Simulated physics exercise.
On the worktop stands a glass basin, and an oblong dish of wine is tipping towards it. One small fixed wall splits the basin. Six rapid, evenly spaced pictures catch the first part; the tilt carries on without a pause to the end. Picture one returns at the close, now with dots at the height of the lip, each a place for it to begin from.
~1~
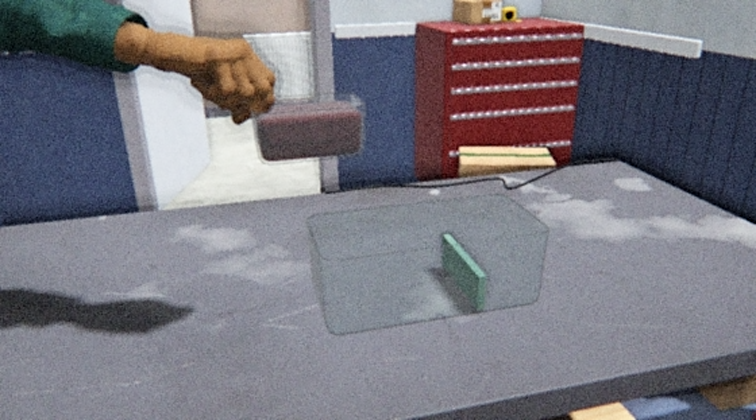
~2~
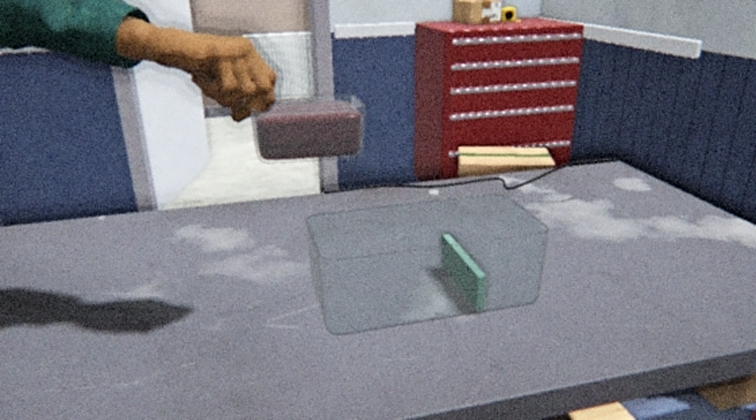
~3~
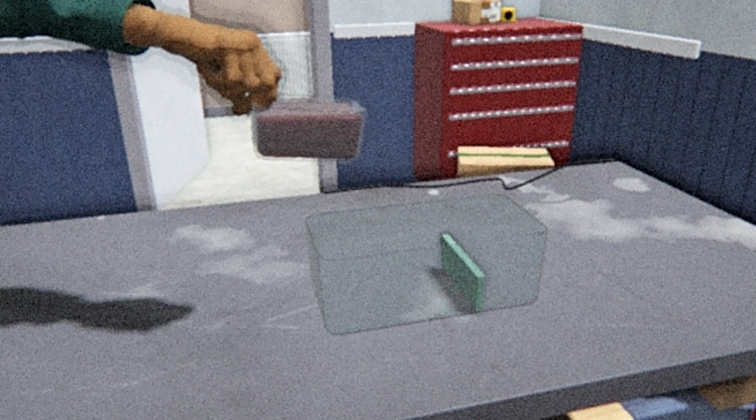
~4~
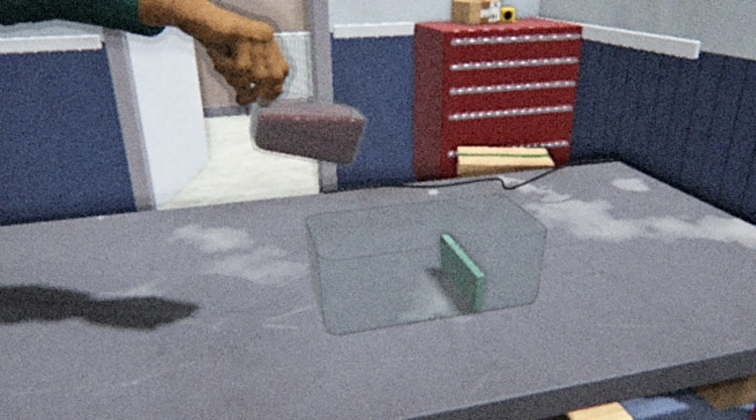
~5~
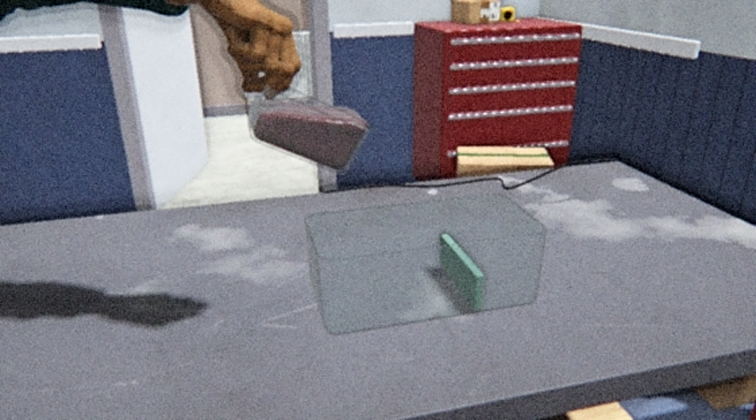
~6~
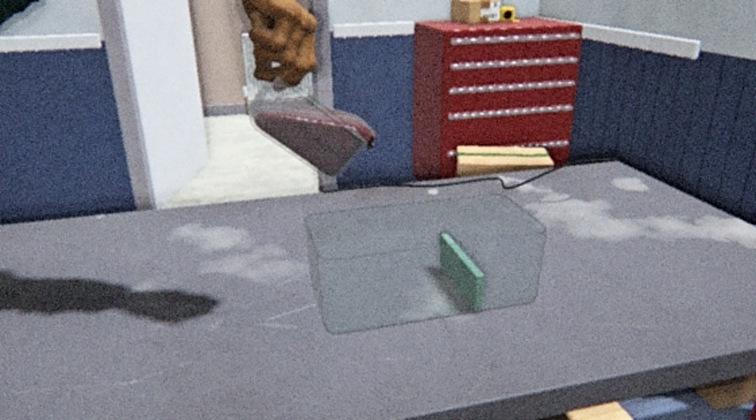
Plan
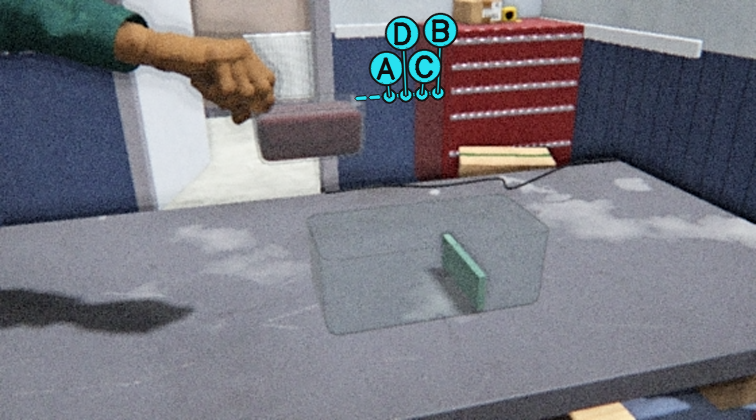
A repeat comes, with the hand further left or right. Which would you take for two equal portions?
Take B.
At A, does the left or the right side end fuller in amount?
The left one.
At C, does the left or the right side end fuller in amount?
More ends on the left.
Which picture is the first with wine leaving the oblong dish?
Picture 5.
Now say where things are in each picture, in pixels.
Upright, lip at (357, 98); basin from (326, 333) to (537, 299); top of the wall at (463, 254); nothing has left yet.
Upright, lip at (357, 100); nothing has left yet.
Tipped about 7°, lip at (358, 104); nothing has left yet.
Tipped about 16°, lip at (360, 113); nothing has left yet.
Tipped about 27°, lip at (361, 123); wine is over the lip, down to (361, 123).
Tipped about 40°, lip at (360, 135); wine is over the lip, down to (363, 141).
On the marked copy, A at (389, 96); B at (437, 92); C at (421, 93); D at (405, 95).
With A, about 87 % ends left of the wall and 4 % right of it; 9 % is lost outside.
With B, about 48 % ends left of the wall and 48 % right of it; 5 % is lost outside.
With C, about 71 % ends left of the wall and 25 % right of it; 4 % is lost outside.
With D, about 86 % ends left of the wall and 5 % right of it; 9 % is lost outside.
